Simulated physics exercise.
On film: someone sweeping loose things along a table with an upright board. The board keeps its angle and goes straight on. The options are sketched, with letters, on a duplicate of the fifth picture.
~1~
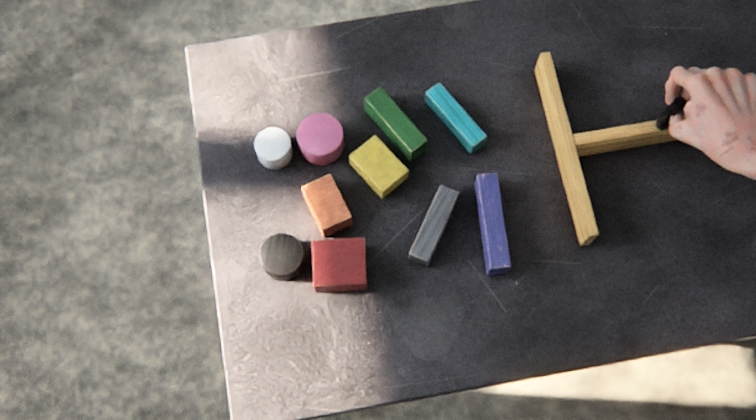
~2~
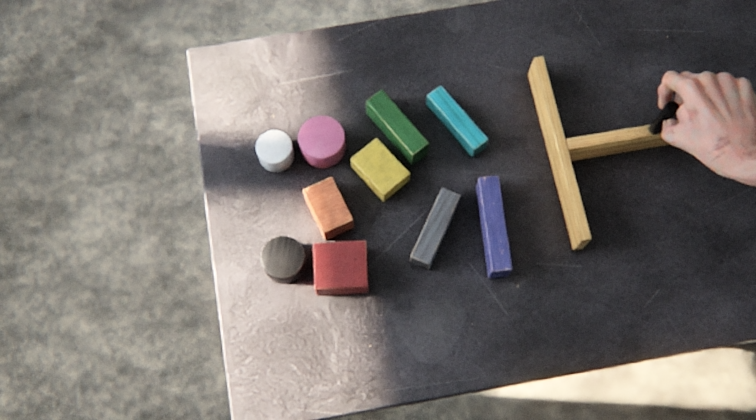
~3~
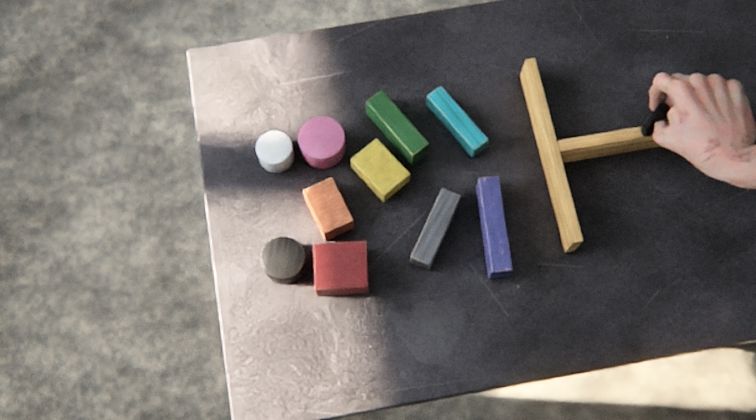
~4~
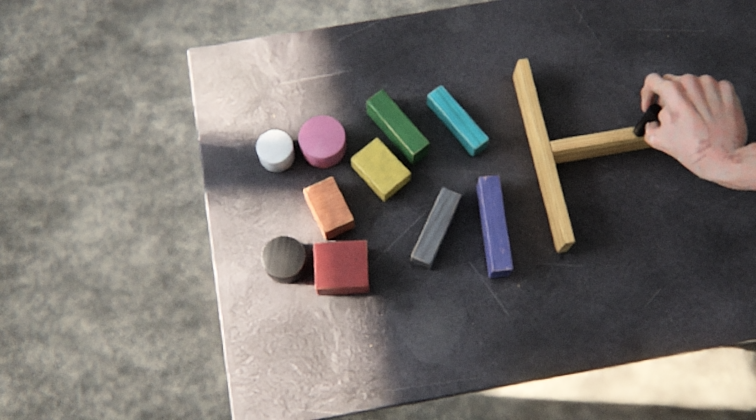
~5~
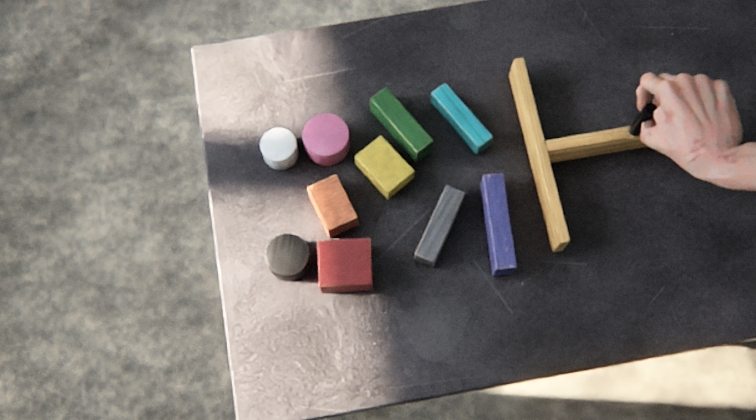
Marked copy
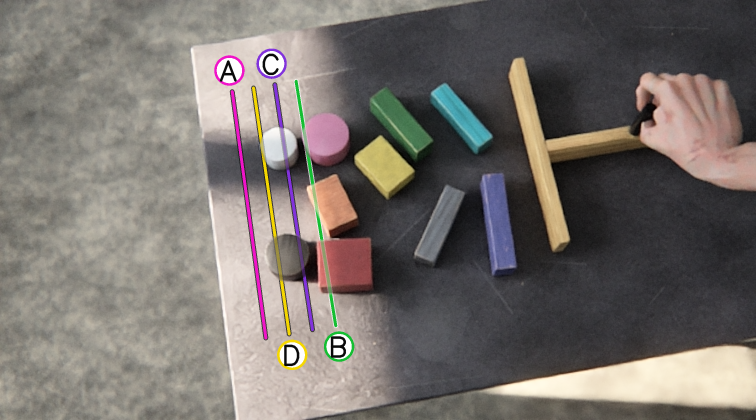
To begin with, coloured blocks, sticks and round pieces lie spread on a dark table, with a hand gripping a T-shaped wooden pusher to their right. The hand slides the pusher a short way left, nearing the blue bar, while the loose pieces stay practically where they are.
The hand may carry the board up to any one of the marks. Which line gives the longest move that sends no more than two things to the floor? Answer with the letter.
It should halt at C.
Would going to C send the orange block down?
By then, no.
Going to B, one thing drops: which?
The black tin.
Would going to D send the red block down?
Yes.
On the marked copy, A at (248, 209); B at (315, 198); C at (293, 202); D at (271, 205).
Following C. Soon after the start, board (452, 162); green bar (395, 126); turquoise stick (425, 124).
Later, board (363, 177); black tin (253, 264); white tin (246, 156).
In the end, board (294, 188); black tin over the edge; white tin over the edge; two fallen.
As for the rest, A drops six; B is within the limit but short; D drops five.
